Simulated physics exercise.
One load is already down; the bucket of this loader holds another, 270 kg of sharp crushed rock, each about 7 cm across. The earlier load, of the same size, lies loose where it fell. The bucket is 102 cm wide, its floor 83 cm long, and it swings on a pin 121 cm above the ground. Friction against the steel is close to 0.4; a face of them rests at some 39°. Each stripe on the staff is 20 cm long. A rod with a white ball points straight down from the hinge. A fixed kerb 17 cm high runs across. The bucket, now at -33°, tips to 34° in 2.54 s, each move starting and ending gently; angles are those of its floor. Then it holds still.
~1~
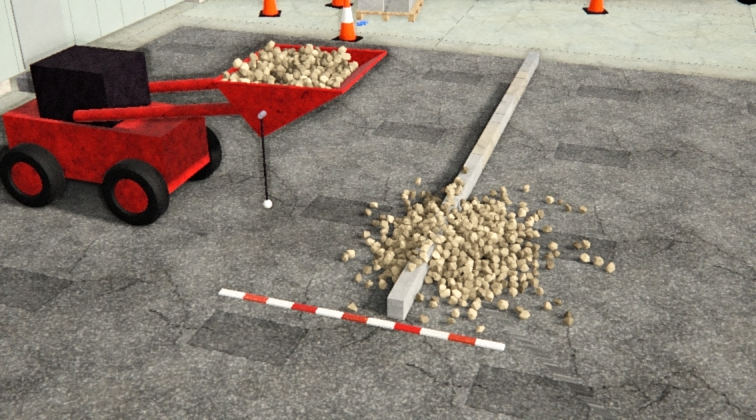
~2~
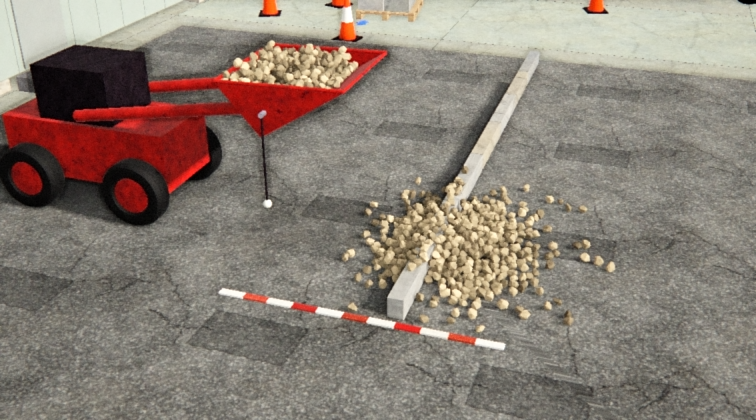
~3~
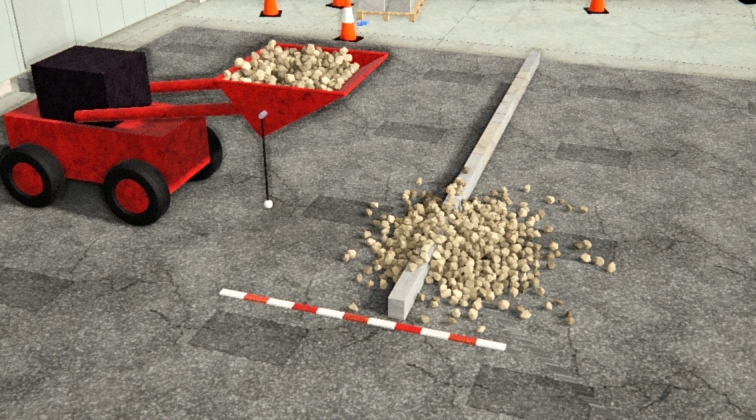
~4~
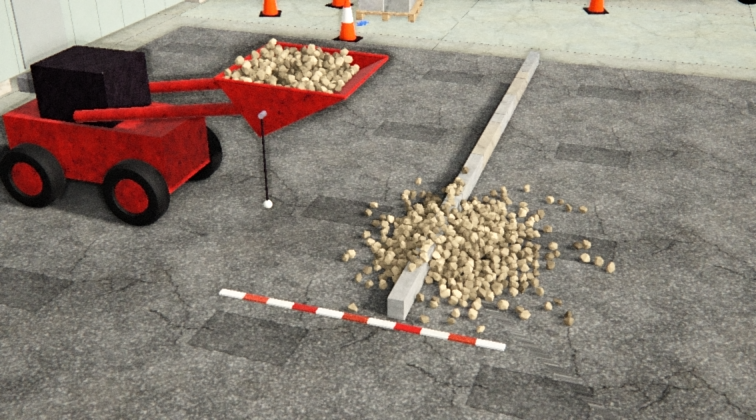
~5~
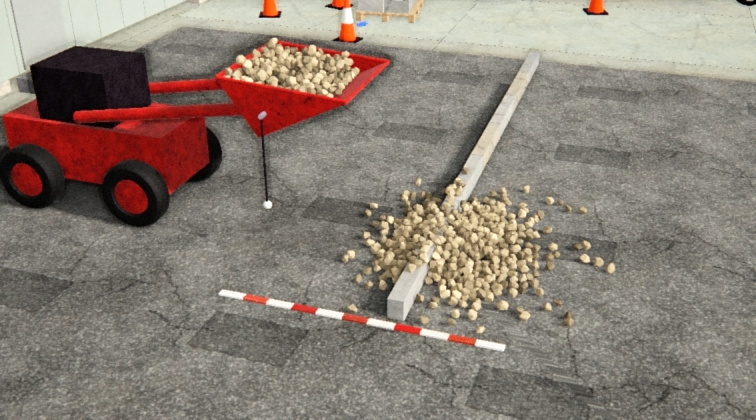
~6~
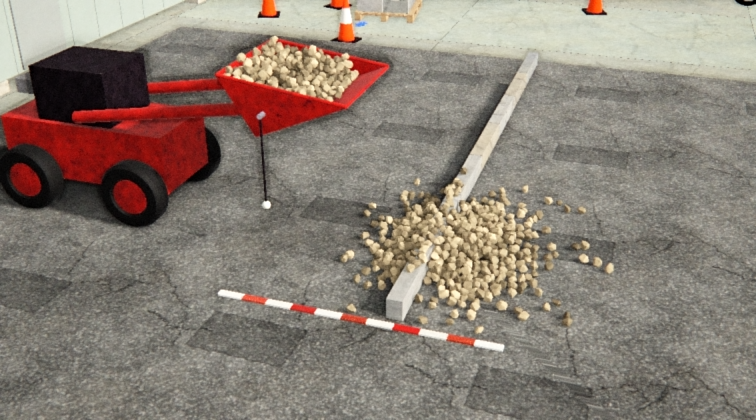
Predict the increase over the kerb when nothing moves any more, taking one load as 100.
Roughly 0 per cent of a load more.
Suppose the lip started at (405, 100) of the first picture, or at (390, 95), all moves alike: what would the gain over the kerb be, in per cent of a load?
First some 45, then 20 per cent.
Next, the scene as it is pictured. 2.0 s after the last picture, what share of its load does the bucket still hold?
About 45 per cent.
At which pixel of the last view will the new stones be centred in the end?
Their middle is at about (384, 225).
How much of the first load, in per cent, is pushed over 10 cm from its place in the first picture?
Roughly 0 per cent of them.
Then, 1.3 s after the last picture the floor is at 23°; in per cent of one load, 100 in the bucket, 34 on this side of the kerb, 67 over the kerb; the foremost stones are at (584, 264).
Then, 2.0 s after the last picture the floor is at 34°; in per cent of one load, 44 in the bucket, 90 on this side of the kerb, 67 over the kerb; the foremost stones are at (584, 264).
Then, 2.4 s after the last picture the floor is at 34°; in per cent of one load, 13 in the bucket, 120 on this side of the kerb, 67 over the kerb; the foremost stones are at (584, 264).
Then, 4.9 s after the last picture the floor is at 34°; in per cent of one load, 0 in the bucket, 133 on this side of the kerb, 67 over the kerb; the foremost stones are at (584, 264). Net gain over the kerb, 0.
